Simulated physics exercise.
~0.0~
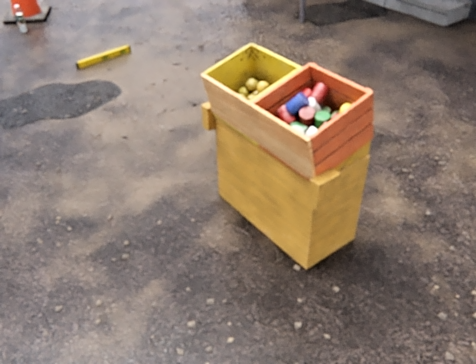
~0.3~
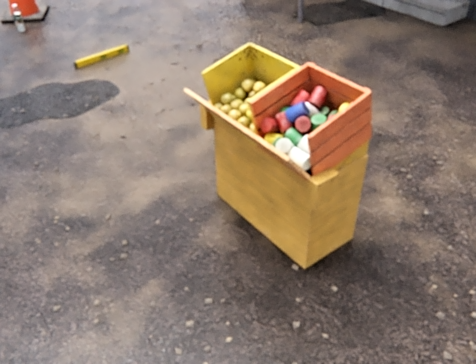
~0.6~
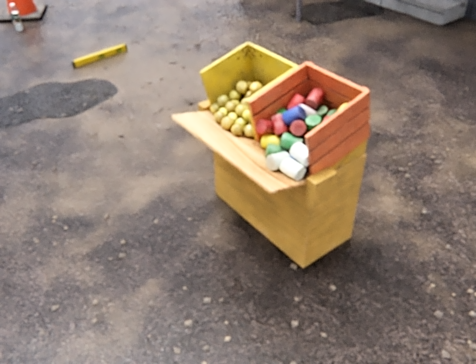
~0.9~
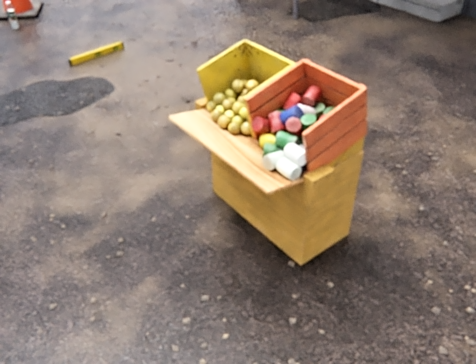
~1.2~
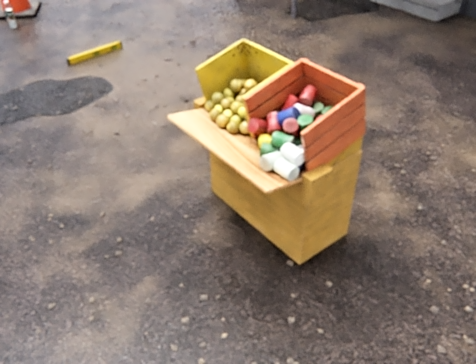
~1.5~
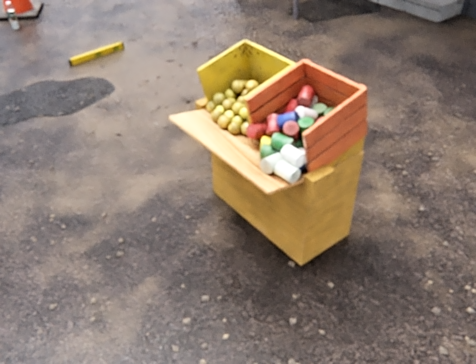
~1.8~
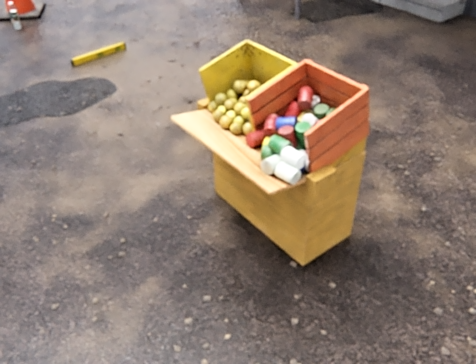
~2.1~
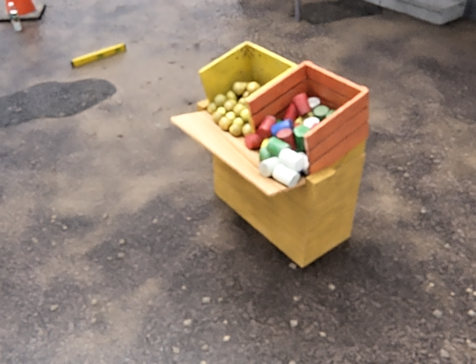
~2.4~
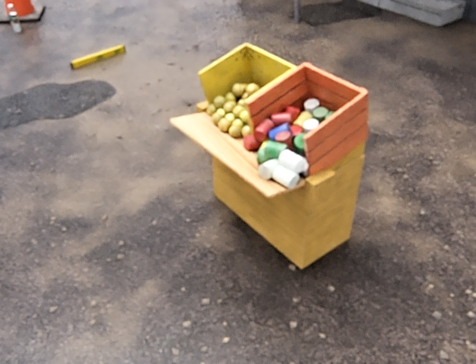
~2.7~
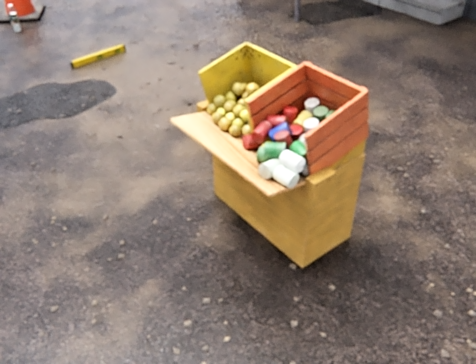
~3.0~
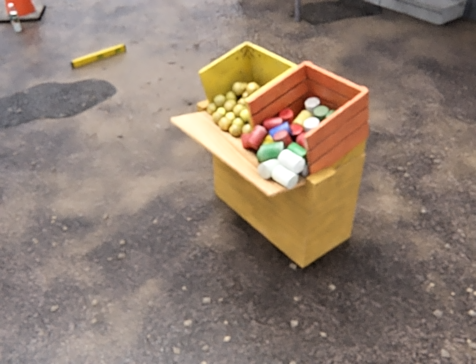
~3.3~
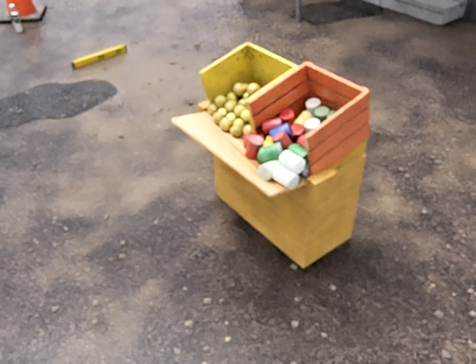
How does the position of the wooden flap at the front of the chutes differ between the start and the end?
At the start the flap leans up against the front of the chutes, closing them off. By the end it has been lowered outward and lies on its side, leaving the front open.
